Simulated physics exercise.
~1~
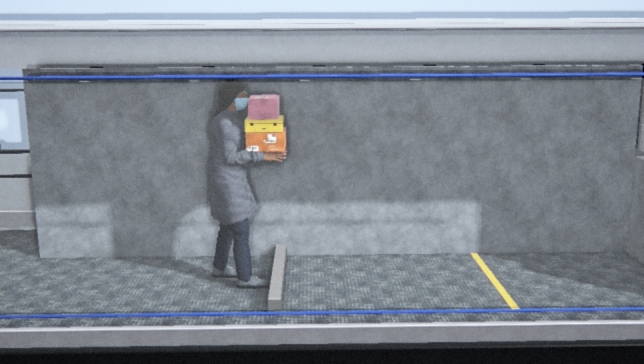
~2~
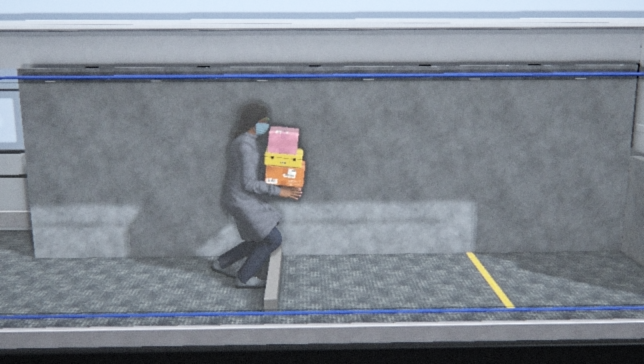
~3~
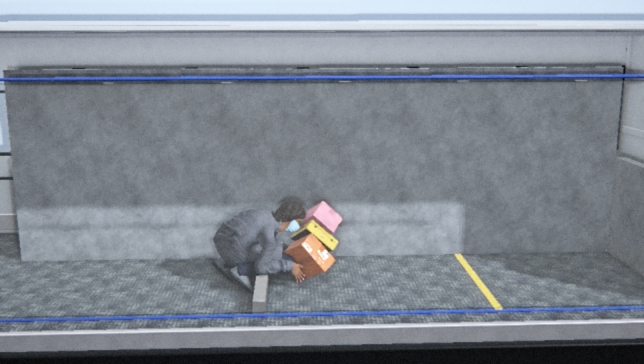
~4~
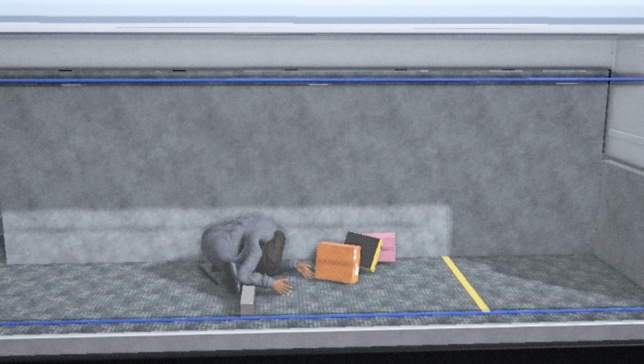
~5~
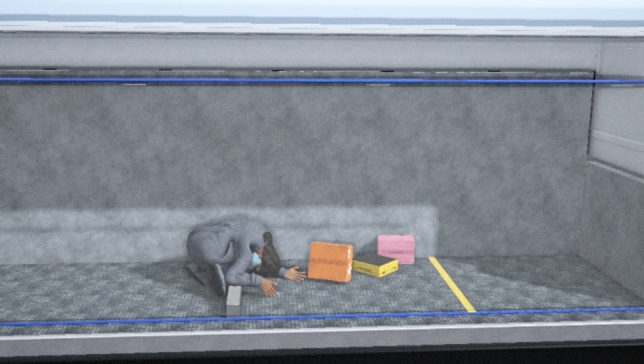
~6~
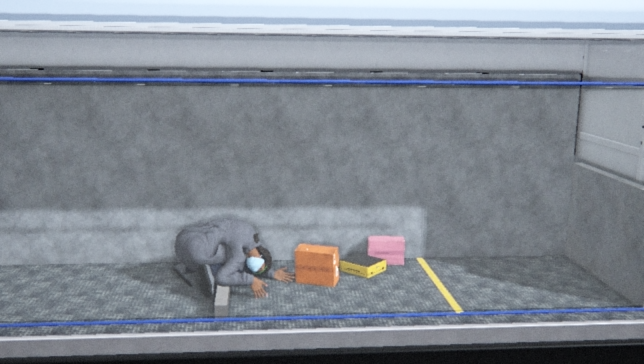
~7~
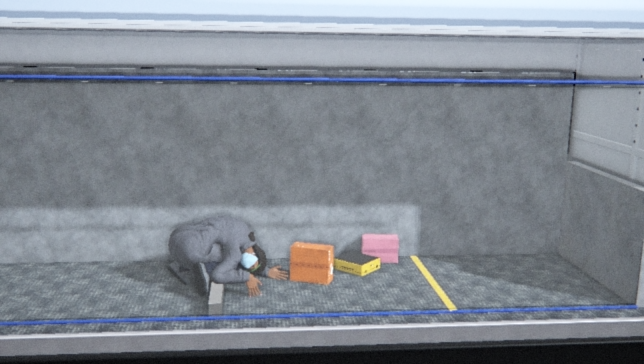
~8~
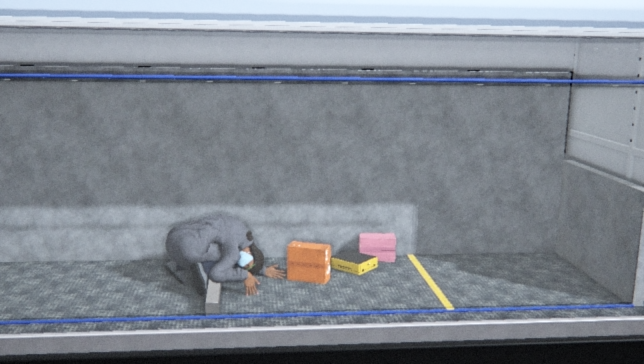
A grey, walled platform with a textured floor is seen from the side, with a low block at left of centre and a yellow line on the floor to the right. A masked person in a grey coat stands by the block, holding a stacked pink carton, yellow toolbox and orange parcel. The person's knees bend and the body sinks forward as the stack tips to the right. The boxes drop and separate across the floor while the person folds down over the block, arms reaching out. Finally the person lies crumpled there, with orange, yellow and pink resting in turn, all short of the line.
